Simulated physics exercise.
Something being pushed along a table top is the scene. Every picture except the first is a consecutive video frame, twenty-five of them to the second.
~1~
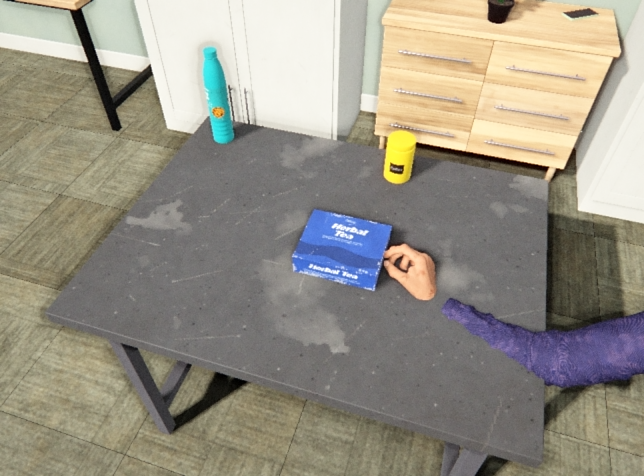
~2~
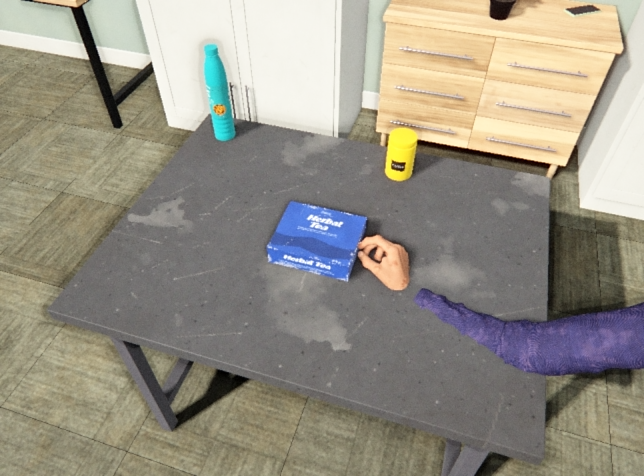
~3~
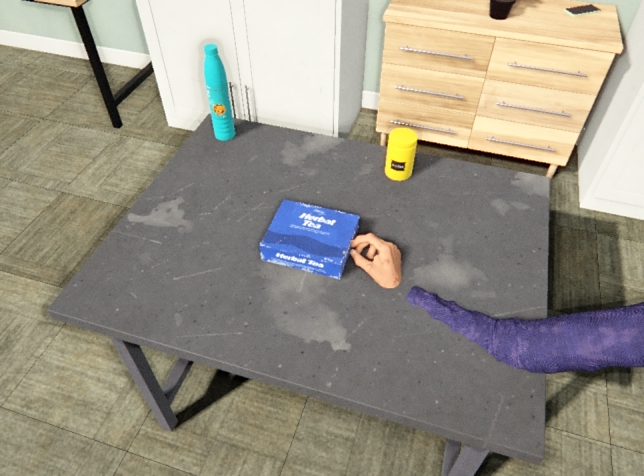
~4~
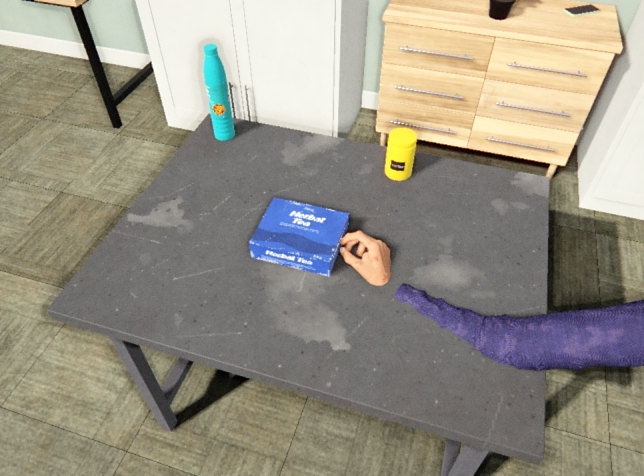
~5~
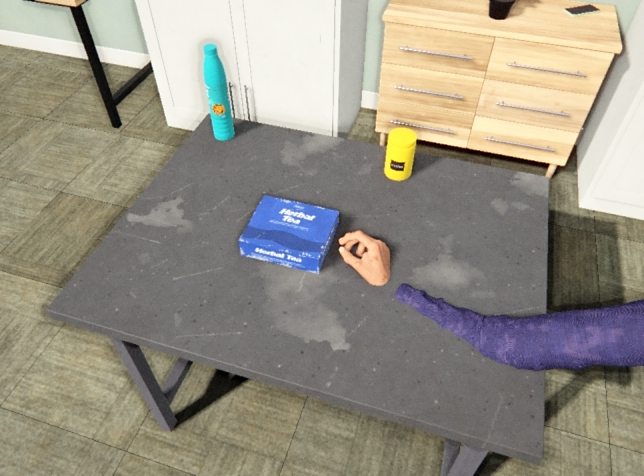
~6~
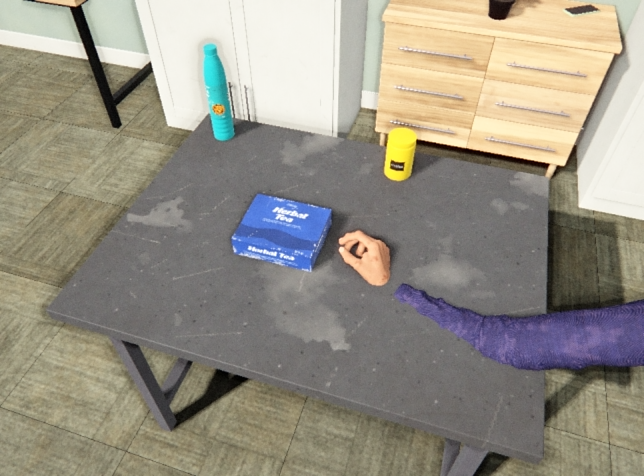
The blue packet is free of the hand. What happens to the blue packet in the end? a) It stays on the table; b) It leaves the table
Answer: A.
Then, 0.10 s on from there, blue packet shifted a little near (277, 230).
Then, 0.40 s on from there, blue packet resting near (277, 230).
In the end, moved from the start, blue packet. At the end, from the last picture's camera, blue packet near (277, 230).
